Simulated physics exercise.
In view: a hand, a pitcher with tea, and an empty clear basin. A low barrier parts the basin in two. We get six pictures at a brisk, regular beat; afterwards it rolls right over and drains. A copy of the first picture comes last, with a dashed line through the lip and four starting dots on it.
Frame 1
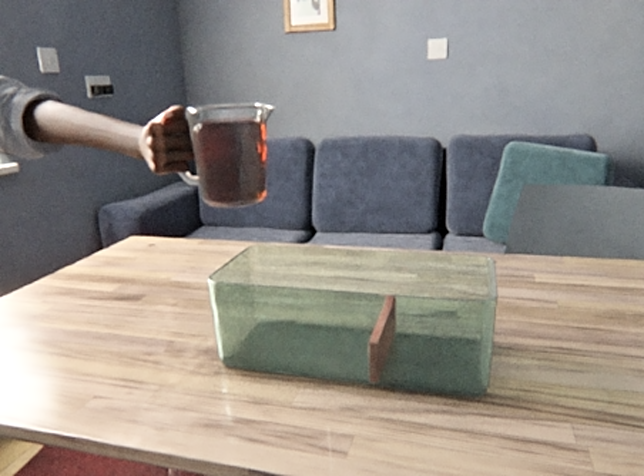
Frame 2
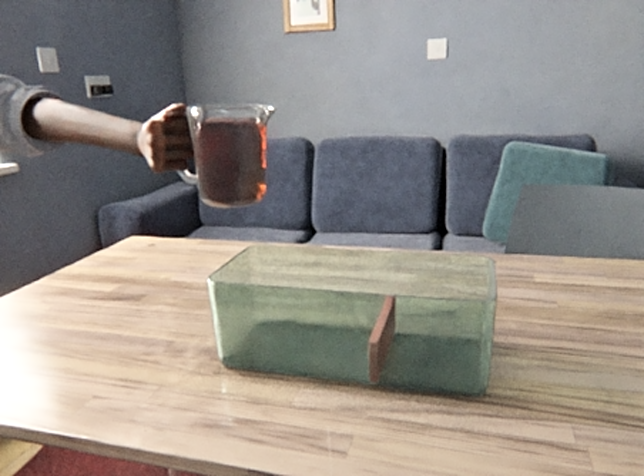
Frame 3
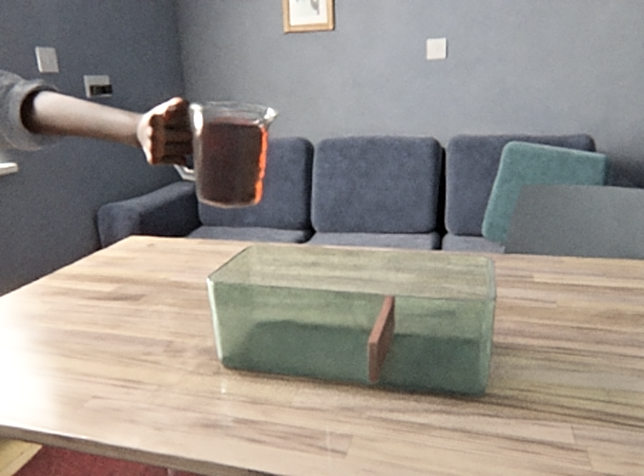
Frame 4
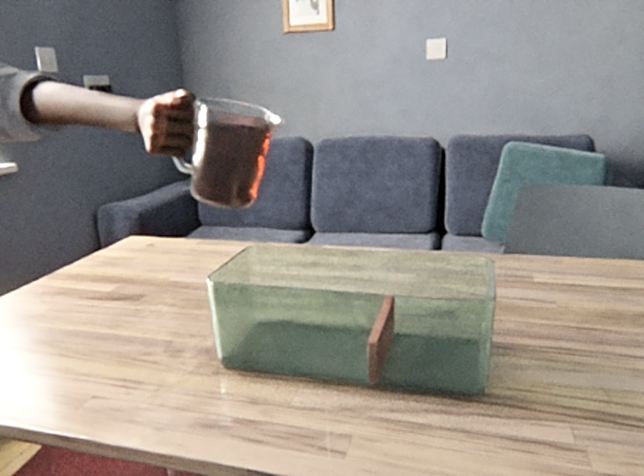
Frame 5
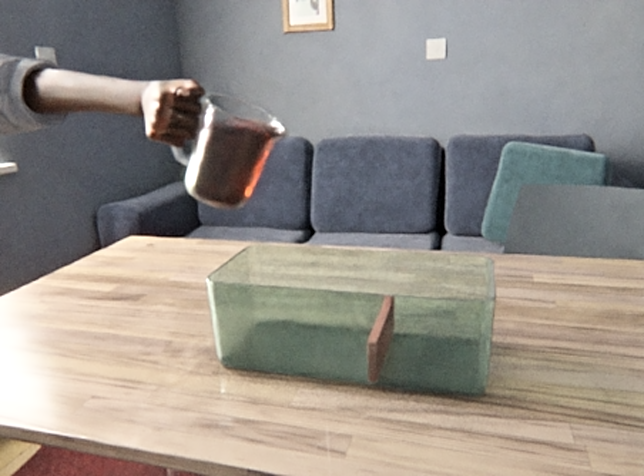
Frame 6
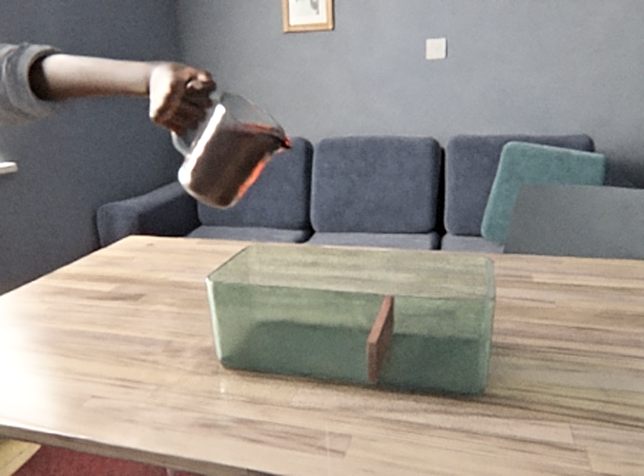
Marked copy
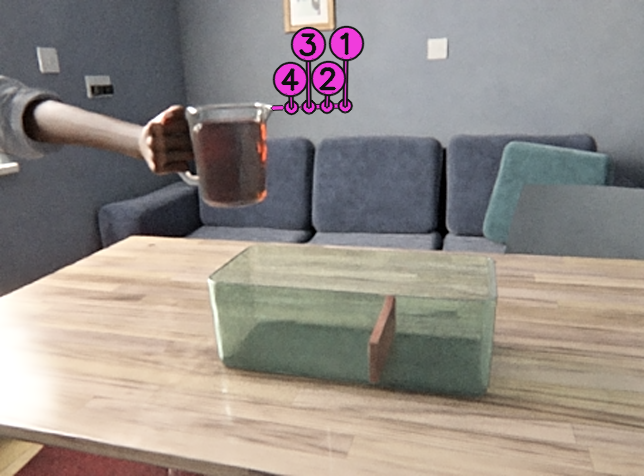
A hand tilts a glass pitcher of tea rightward above a clear, divided basin.
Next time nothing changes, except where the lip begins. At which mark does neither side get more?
Spot 2 does it best.
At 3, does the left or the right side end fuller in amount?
The left side.
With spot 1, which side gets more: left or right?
The right side.
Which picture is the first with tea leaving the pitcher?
Picture 6.
On the marked copy, 1 at (345, 105); 2 at (326, 106); 3 at (308, 106); 4 at (291, 107).
For spot 1, about 12 % ends left of the wall and 87 % right of it.
For spot 2, about 49 % ends left of the wall and 50 % right of it.
For spot 3, about 84 % ends left of the wall and 12 % right of it; 4 % is lost outside.
For spot 4, about 93 % ends left of the wall and 3 % right of it; 4 % is lost outside.
